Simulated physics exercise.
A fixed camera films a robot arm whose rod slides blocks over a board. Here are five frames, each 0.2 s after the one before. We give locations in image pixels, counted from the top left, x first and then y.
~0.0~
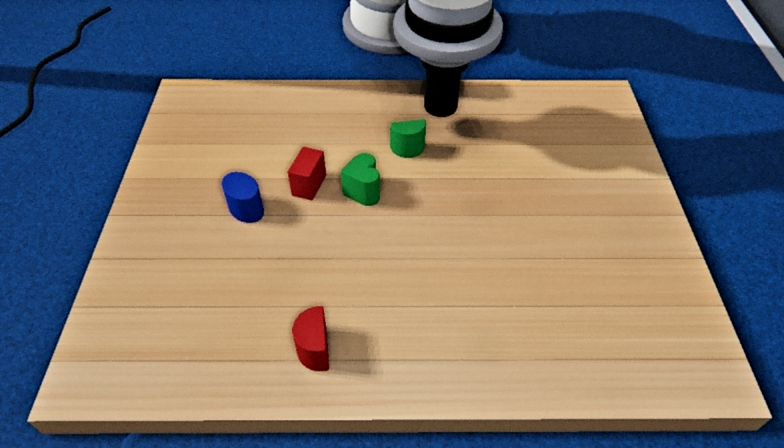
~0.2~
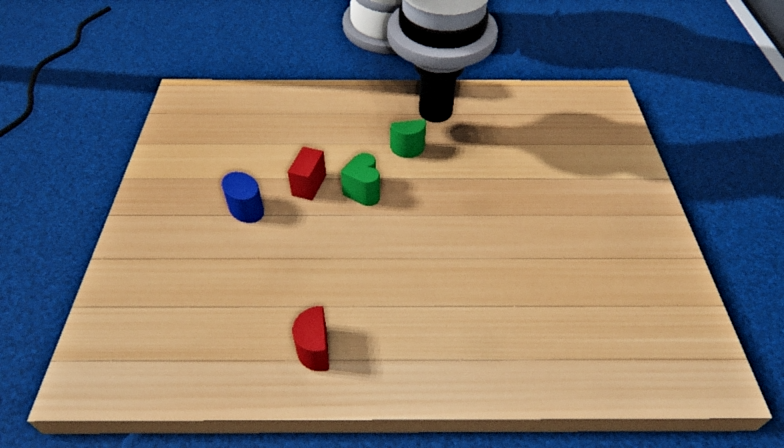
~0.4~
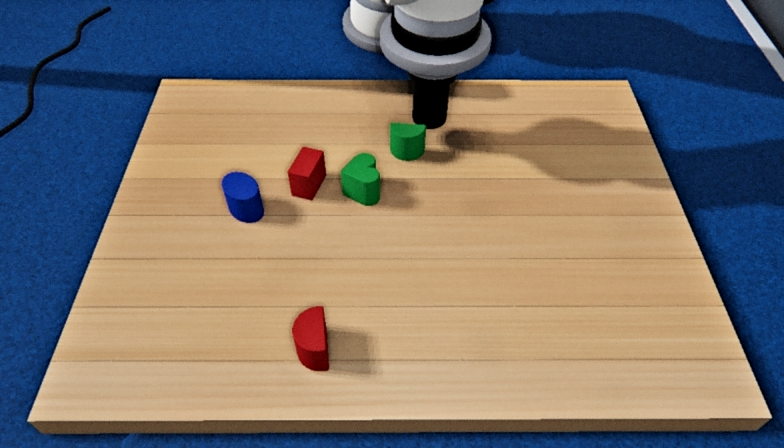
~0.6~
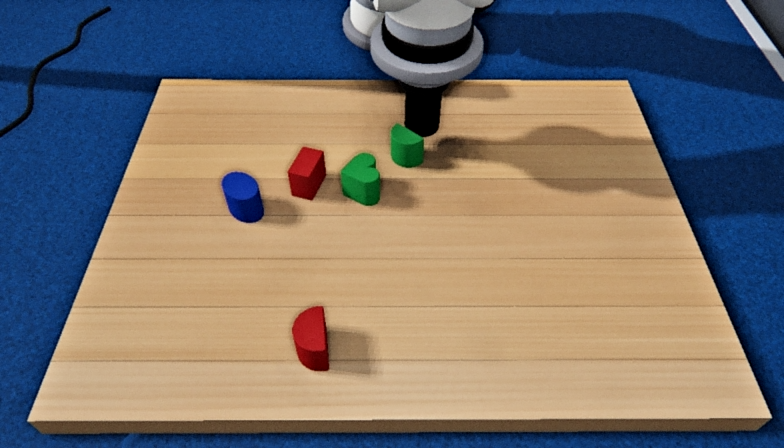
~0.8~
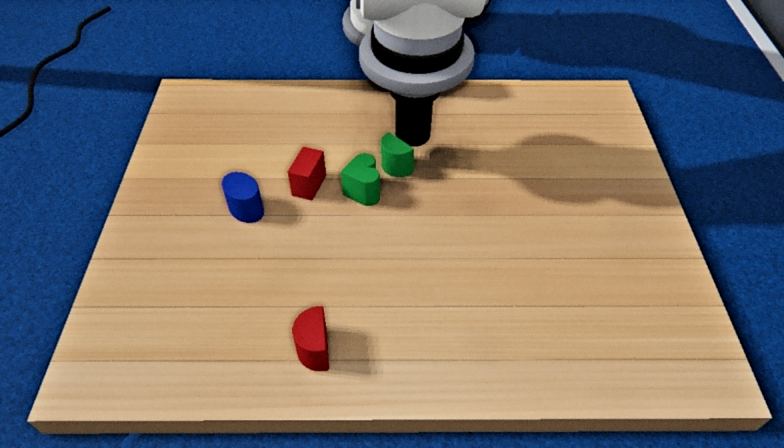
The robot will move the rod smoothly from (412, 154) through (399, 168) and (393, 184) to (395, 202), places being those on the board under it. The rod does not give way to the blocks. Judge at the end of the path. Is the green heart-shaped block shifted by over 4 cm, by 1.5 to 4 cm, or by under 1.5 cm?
The middle band: 1.5 to 4 cm.
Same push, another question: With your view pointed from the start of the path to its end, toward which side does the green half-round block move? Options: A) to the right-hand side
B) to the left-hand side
(A)
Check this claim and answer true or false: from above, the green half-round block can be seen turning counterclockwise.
The statement is false.
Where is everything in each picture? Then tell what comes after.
Rod tip at (441, 108); block tops, red rectangular block at (306, 161); green heart-shaped block at (362, 167); green half-round block at (410, 126), in the first frame.
Rod at (436, 113); blocks unchanged, in the second frame.
Rod at (429, 120); green half-round block at (408, 129), in the third frame.
Rod at (422, 127); green half-round block at (405, 134), in the fourth frame.
Rod at (413, 136); red rectangular block at (306, 161); green heart-shaped block at (362, 167); green half-round block at (395, 144), in the fifth frame.
Halfway along, rod at (394, 158); green heart-shaped block at (348, 175), turned 30° anticlockwise; green half-round block at (368, 161), turned 30° clockwise.
At the end, rod at (396, 184); red rectangular block in place; green heart-shaped block at (343, 178), turned 25° anticlockwise; green half-round block at (364, 164), turned 35° clockwise.
